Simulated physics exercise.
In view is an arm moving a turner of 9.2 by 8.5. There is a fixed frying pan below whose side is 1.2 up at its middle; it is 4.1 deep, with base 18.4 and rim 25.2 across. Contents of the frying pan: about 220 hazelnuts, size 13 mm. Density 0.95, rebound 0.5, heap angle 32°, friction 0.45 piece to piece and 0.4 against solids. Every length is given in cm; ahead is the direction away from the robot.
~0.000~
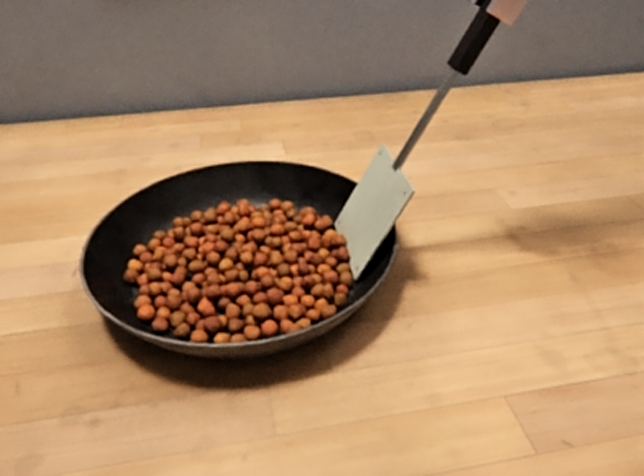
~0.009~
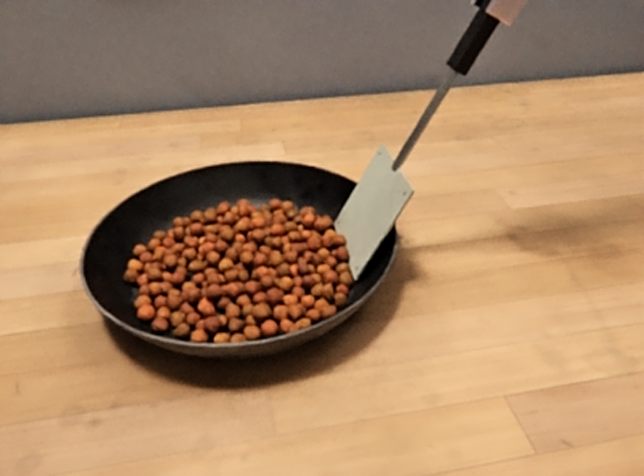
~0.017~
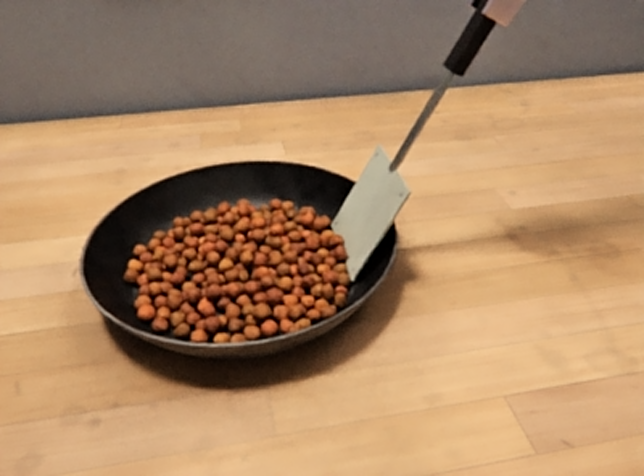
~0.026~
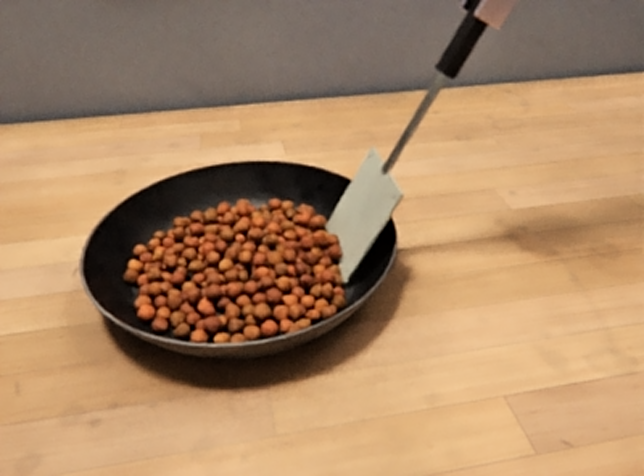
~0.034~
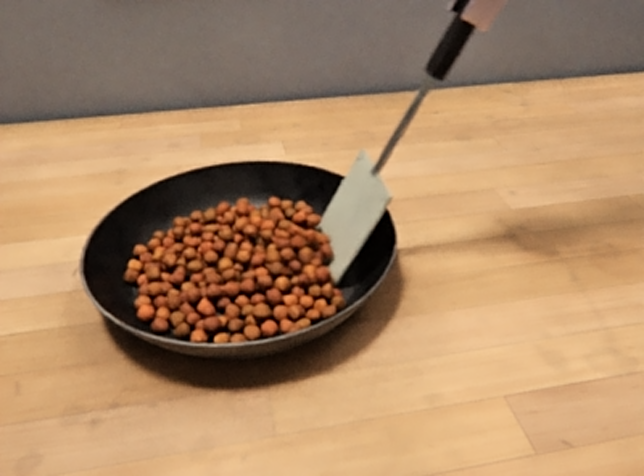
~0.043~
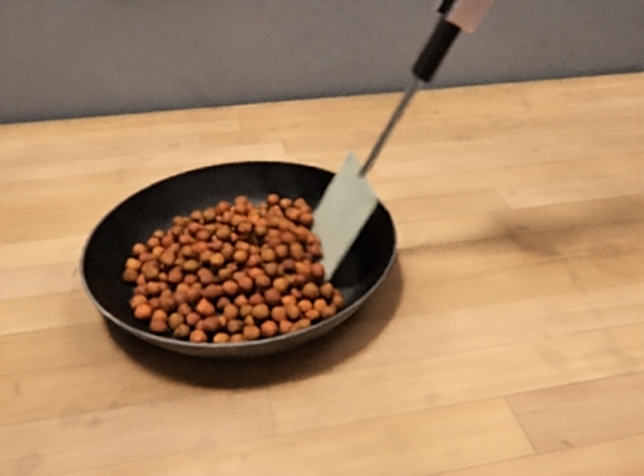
A robotic or gripping arm, barely seen at the top right, holds a turner with a black handle and pale green blade over a light wooden surface before a grey wall, viewed from slightly above. A black frying pan holding a heap of reddish-brown hazelnuts sits left of centre. The blade, at first nearly still inside the pan's right side, slides slowly left, nudging the nearest nuts, while the camera stays still.
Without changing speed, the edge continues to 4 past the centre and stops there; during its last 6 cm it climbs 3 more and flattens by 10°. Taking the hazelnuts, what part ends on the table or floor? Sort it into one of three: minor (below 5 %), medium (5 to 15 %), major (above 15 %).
Medium, 5 to 15 %.
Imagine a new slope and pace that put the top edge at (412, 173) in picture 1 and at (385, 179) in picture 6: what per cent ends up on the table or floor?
It works out to about 10 %, more or less.
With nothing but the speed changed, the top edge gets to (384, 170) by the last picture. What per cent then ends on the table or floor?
Expect about 0 per cent there.
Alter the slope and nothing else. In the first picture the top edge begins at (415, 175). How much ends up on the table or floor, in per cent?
10 percent or so.
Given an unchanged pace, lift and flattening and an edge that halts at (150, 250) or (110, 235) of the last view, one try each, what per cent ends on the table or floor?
25 % and 35 %.
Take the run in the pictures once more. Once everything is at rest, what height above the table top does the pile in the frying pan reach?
Top of the heap: Roughly 4.5 cm above the table top.
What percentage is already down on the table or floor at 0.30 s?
About 8 per cent.
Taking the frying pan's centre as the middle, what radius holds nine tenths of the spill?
The distance is roughly 80 cm.
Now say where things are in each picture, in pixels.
The first picture shows turner top edge at (398, 165), sloping 62°; upper third of the load around (246, 256), from x 130 to 345, top at y 205; 222 in the frying pan.
The second picture shows turner top edge at (397, 165), sloping 62°; upper third of the load around (246, 256), from x 130 to 345, top at y 205.
The third picture shows turner top edge at (394, 166), sloping 62°; upper third of the load around (246, 256), from x 130 to 345, top at y 205.
The fourth picture shows turner top edge at (387, 168), sloping 62°; upper third of the load around (245, 256), from x 130 to 340, top at y 205.
The fifth picture shows turner top edge at (376, 171), sloping 62°; upper third of the load around (245, 255), from x 130 to 340, top at y 205.
The sixth picture shows turner top edge at (364, 172), sloping 62°; upper third of the load around (254, 253), from x 130 to 340, top at y 200; 222 in the frying pan.
After 0.07 s, sloping 62°, highest piece 5 above the table; 222 in the frying pan.
After 0.09 s, sloping 59°, highest piece 6 above the table; 222 in the frying pan.
After 0.30 s, sloping 52°, highest piece 6 above the table; 200 in the frying pan, 19 on the table or floor, 3 on the blade or in flight.
After 1.35 s, sloping 52°, highest piece 4 above the table; 200 in the frying pan, 22 on the table or floor.
At rest, 200 in the frying pan, 22 on the table or floor. That is 10 % on the table or floor.
